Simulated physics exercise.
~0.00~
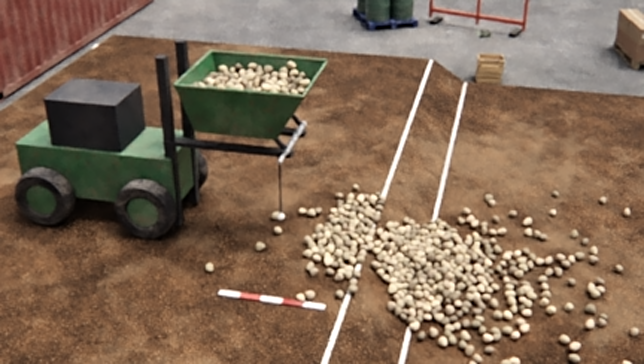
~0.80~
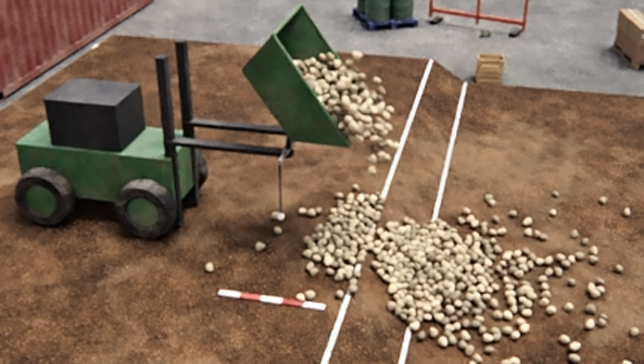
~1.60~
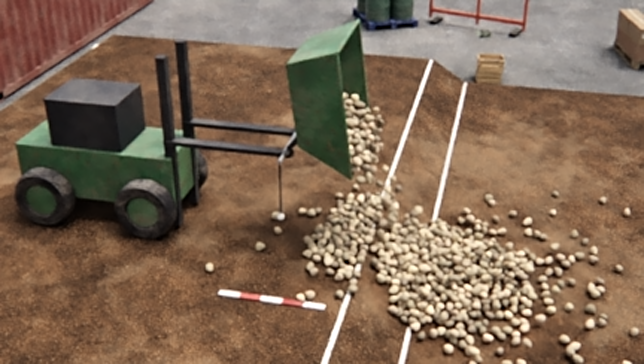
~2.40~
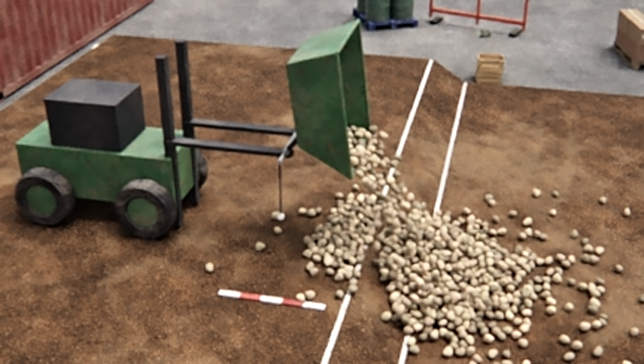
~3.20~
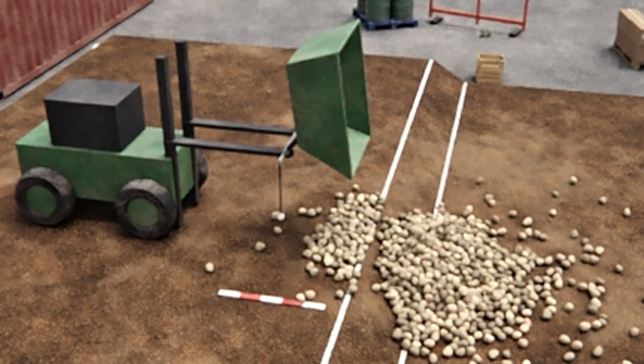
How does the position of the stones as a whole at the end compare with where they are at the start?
At the end the stones as a whole are lower in the view and slightly further right, because those that began in the raised skip now lie on the ground with the rest.
